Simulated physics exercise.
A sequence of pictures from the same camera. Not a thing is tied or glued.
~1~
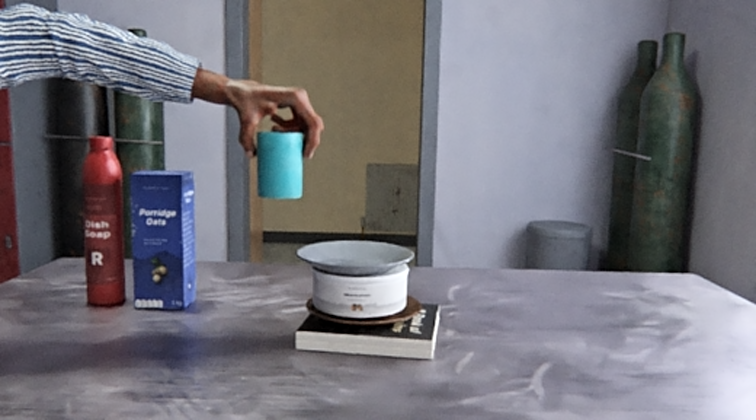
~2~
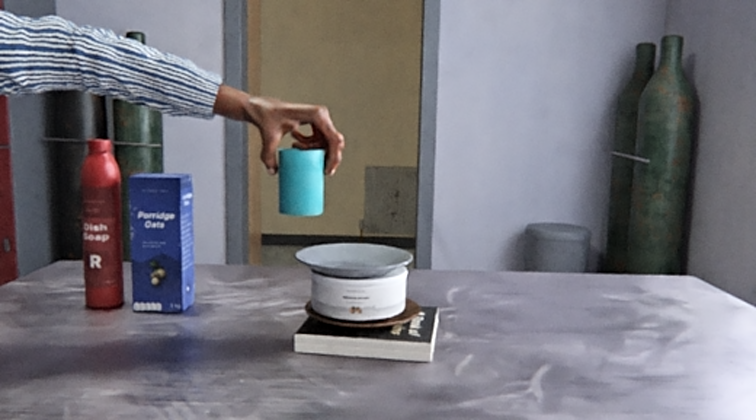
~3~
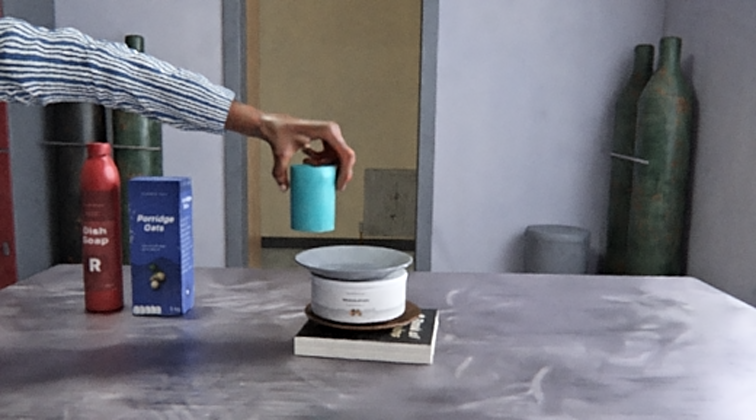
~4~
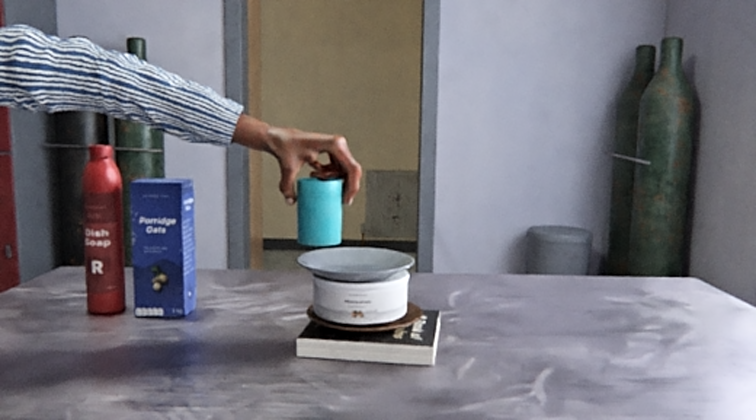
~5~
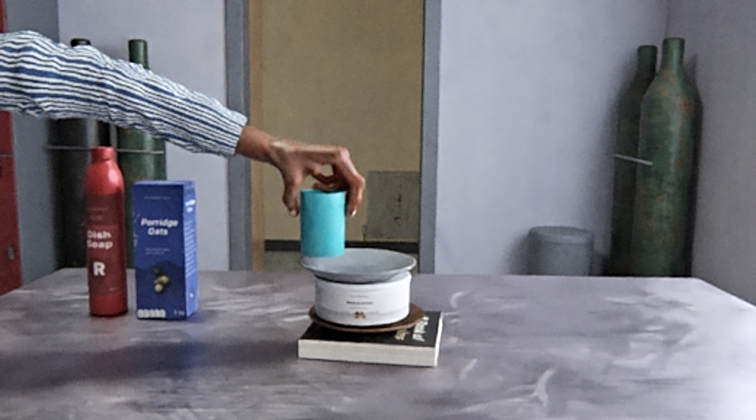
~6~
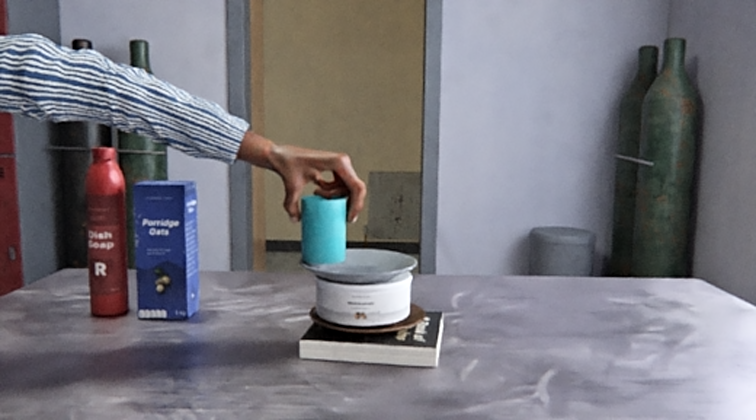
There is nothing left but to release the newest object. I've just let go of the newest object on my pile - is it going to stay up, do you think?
The tower stays put.
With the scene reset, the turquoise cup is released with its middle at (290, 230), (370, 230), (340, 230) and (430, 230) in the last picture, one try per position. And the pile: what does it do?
Lab note - try 1: Collapse; try 2: No collapse; try 3: No collapse; try 4: Collapse.
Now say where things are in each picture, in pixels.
The first picture shows on its way; turquoise cup (280, 164); red bottle (104, 220).
The second picture shows on its way; turquoise cup (301, 182); black book (372, 328).
The third picture shows on its way; turquoise cup (312, 198).
The fourth picture shows on its way; turquoise cup (320, 211); red bottle (104, 229).
The fifth picture shows on its way; turquoise cup (323, 223); black book (375, 333).
The sixth picture shows in place under the hand; turquoise cup (324, 229).
Then, 0.60 s past the last view, nothing moves.
Then, 1.50 s past the last view, turquoise cup resting near (324, 230).
Finally, all 7 still in place. Final places as the last picture's camera would see them, turquoise cup near (323, 230). The pile stays up.
